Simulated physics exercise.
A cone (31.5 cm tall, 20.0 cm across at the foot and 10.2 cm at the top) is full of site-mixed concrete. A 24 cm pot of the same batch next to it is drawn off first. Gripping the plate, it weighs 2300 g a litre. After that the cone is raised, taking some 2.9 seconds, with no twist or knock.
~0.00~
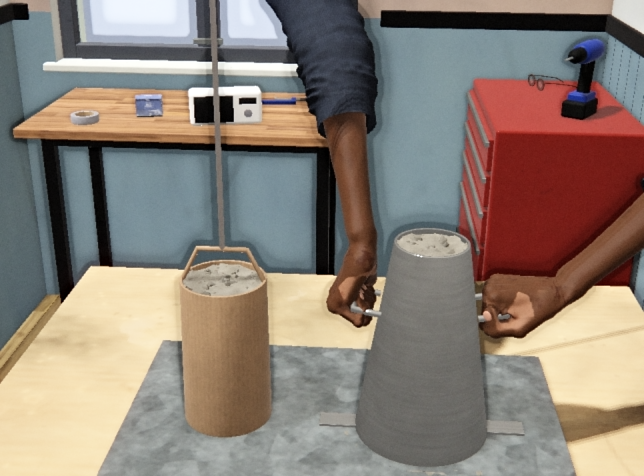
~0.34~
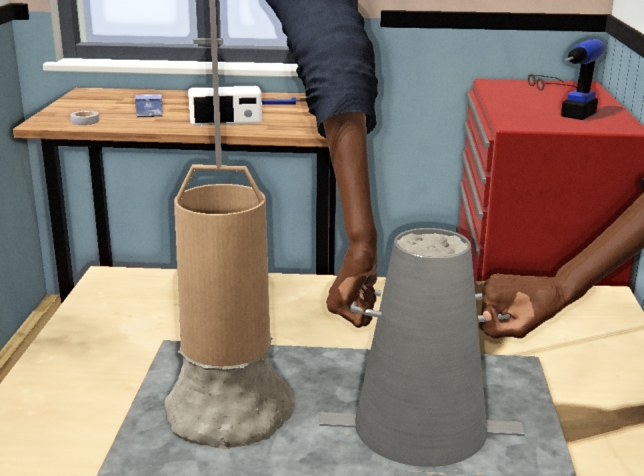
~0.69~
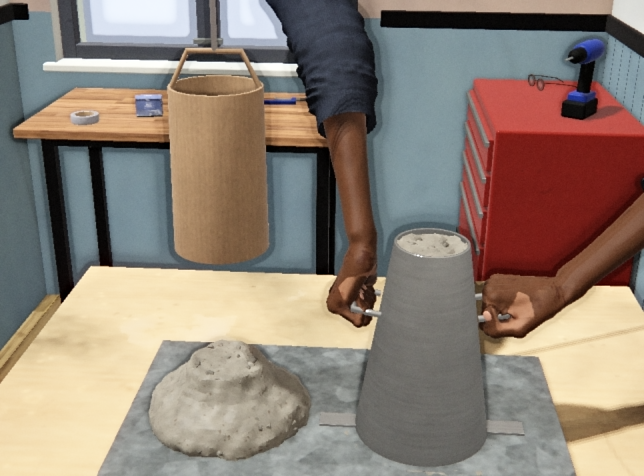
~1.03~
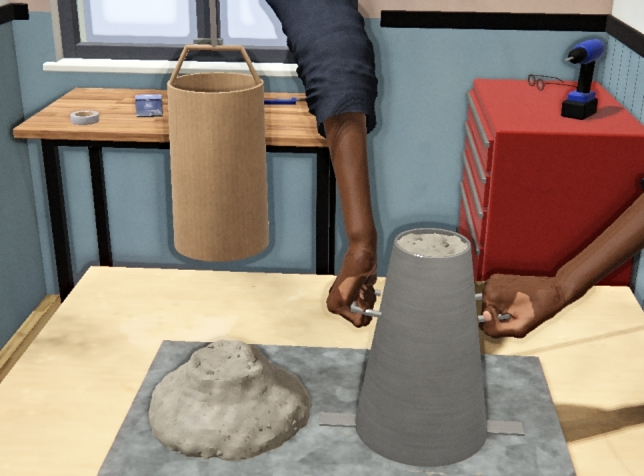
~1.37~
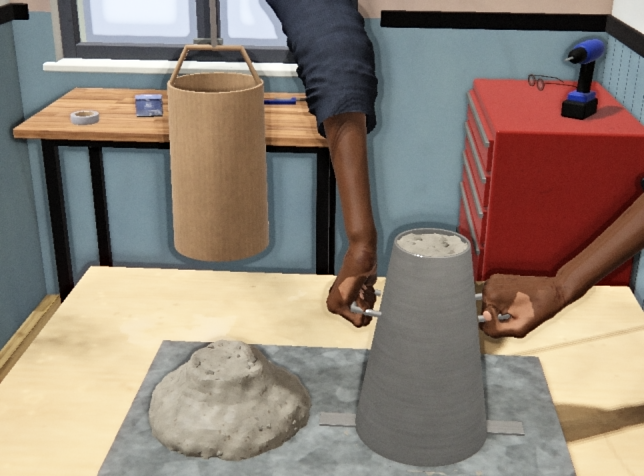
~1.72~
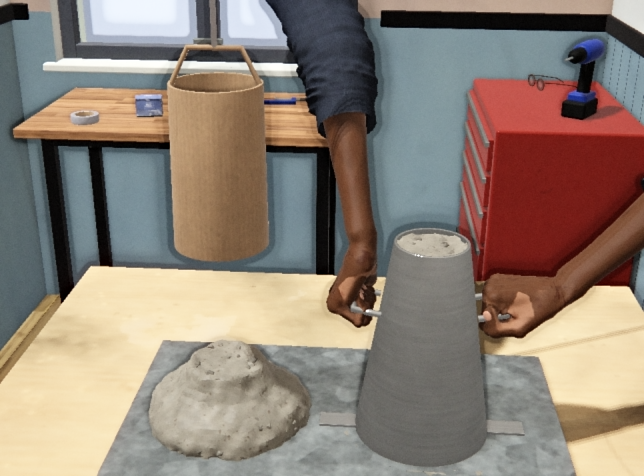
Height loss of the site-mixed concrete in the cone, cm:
Roughly 16 cm.
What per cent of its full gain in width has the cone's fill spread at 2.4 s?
Roughly 60 per cent.
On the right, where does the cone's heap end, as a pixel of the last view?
It sits close to (524, 439) in the last picture.
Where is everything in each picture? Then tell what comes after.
In the first frame, middle of the pot's mouth at (223, 279), still down; middle of the cone's top at (432, 244), not yet moved.
In the second frame, middle of the pot's mouth at (220, 201), raised 13 cm; middle of the cone's top at (432, 244), not yet moved.
In the third frame, middle of the pot's mouth at (216, 87), raised 29 cm; the heap from the pot 10 cm high and 26 cm wide, top at (227, 360); middle of the cone's top at (432, 244), not yet moved.
In the fourth frame, middle of the pot's mouth at (216, 84), raised 30 cm; the heap from the pot 10 cm high and 26 cm wide, top at (227, 360); middle of the cone's top at (432, 244), not yet moved.
In the fifth frame, middle of the pot's mouth at (216, 84), raised 30 cm; the heap from the pot 10 cm high and 26 cm wide, top at (227, 360); middle of the cone's top at (432, 244), not yet moved.
In the sixth frame, middle of the pot's mouth at (216, 84), raised 30 cm; the heap from the pot 10 cm high and 26 cm wide, top at (227, 360); middle of the cone's top at (432, 244), not yet moved.
By 2.4 s, the cone is up 6.7 cm; the site-mixed concrete has come down 10 cm to 21 cm and is 27 cm wide.
By 3.2 s, the cone is up 20 cm; the site-mixed concrete has come down 16 cm to 15 cm and is 32 cm wide.
By 3.9 s, the cone is up 32 cm; the site-mixed concrete has come down 16 cm to 15 cm and is 32 cm wide.
By 4.8 s, the cone is clear; the site-mixed concrete has come down 16 cm to 15 cm and is 32 cm wide.
By 5.3 s, at rest, the cone is clear; the site-mixed concrete has come down 16 cm to 15 cm and is 32 cm wide.
